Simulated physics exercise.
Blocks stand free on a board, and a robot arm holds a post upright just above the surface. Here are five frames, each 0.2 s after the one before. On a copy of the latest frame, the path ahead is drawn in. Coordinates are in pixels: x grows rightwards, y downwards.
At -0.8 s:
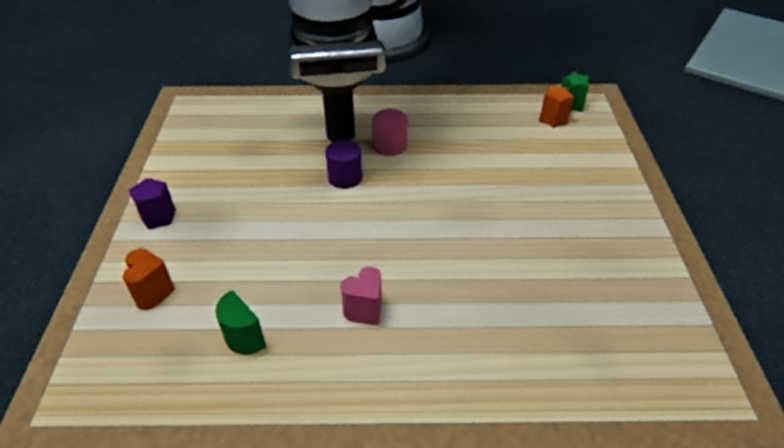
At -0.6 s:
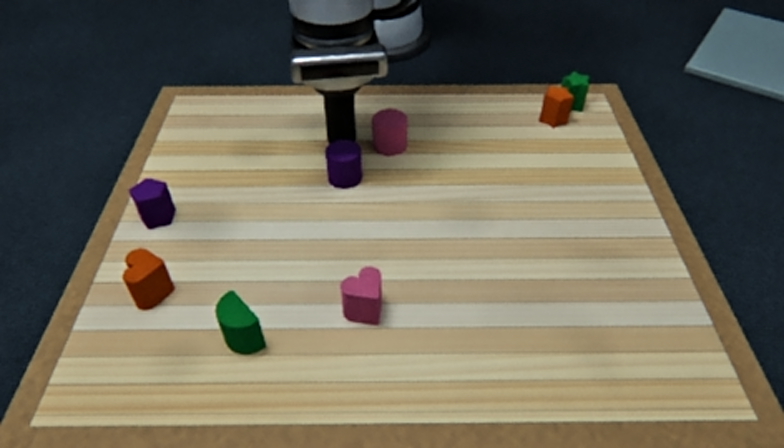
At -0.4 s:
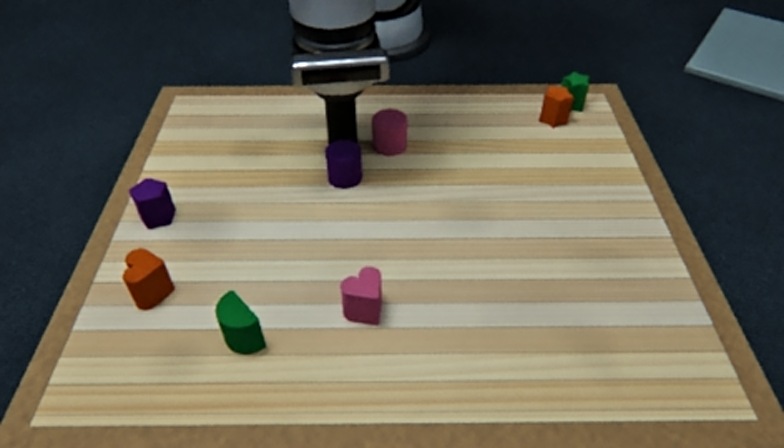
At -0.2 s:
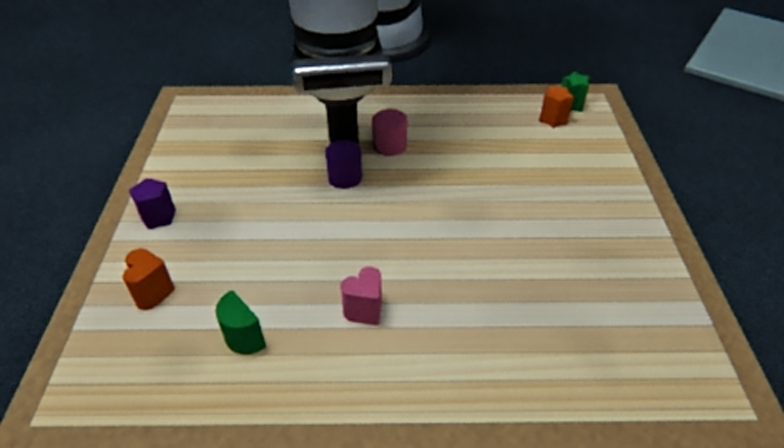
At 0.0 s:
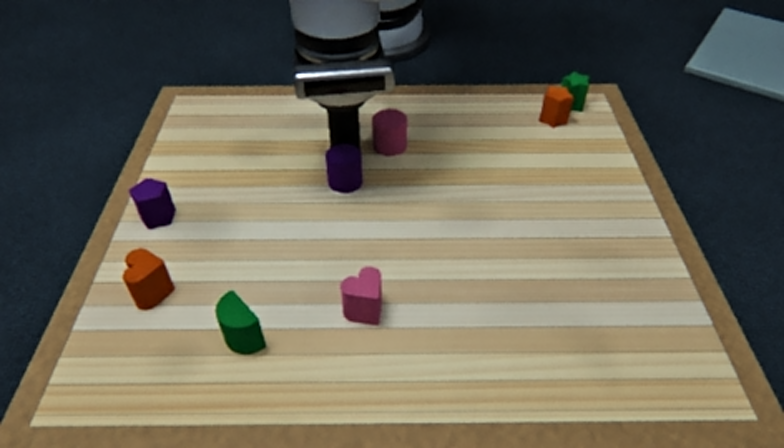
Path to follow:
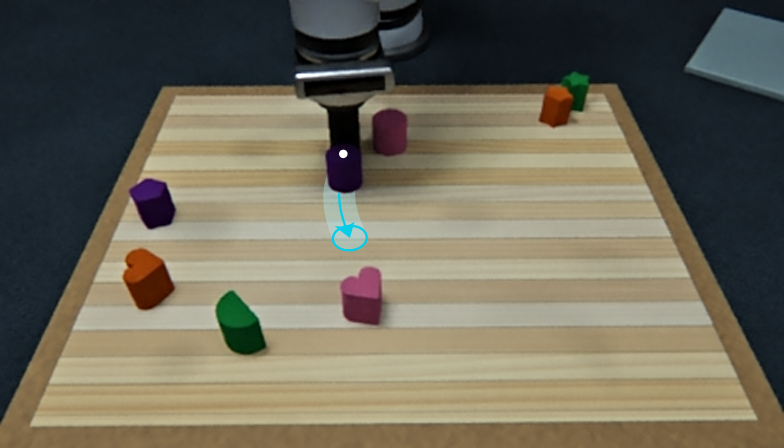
A robot arm holds a dark upright post at the far edge of a pale striped wooden board, seen from above and in front by a still camera. A purple and a pink round block sit near the post, with purple, orange, green and pink blocks to the left and nearer, and orange and green ones at far right. The post creeps toward the viewer, finally nudging the purple round block very slightly.
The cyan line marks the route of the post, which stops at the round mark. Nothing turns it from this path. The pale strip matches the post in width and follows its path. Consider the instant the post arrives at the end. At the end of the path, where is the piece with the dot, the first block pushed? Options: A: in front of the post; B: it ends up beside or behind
My pick is A.
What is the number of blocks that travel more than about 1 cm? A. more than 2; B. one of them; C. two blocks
I choose B.
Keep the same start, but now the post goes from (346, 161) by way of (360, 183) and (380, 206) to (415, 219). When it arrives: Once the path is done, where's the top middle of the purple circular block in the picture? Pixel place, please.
I think it will end close to (342, 186).
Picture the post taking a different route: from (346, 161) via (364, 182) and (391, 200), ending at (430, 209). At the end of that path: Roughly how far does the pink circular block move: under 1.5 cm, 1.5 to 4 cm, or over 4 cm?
Displacement: Within 1.5 cm.
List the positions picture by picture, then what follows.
Tip of the post (341, 135), middles of tops, purple circular block (343, 150), pink circular block (390, 118), in the first picture.
Post (342, 139), nothing pushed, in the second picture.
Post (343, 143), nothing pushed, in the third picture.
Post (344, 148), nothing pushed, in the fourth picture.
Post (343, 154), purple circular block (343, 154), pink circular block (390, 118), in the fifth picture.
The line goes from (346, 161) through (339, 197) to (350, 238); the dot is on the purple circular block.
What follows on the original path. One third of the way, post (339, 177); purple circular block (342, 179).
Two thirds of the way, post (340, 203); purple circular block (348, 206).
At the end, post (349, 230); purple circular block (360, 235); pink circular block unmoved.
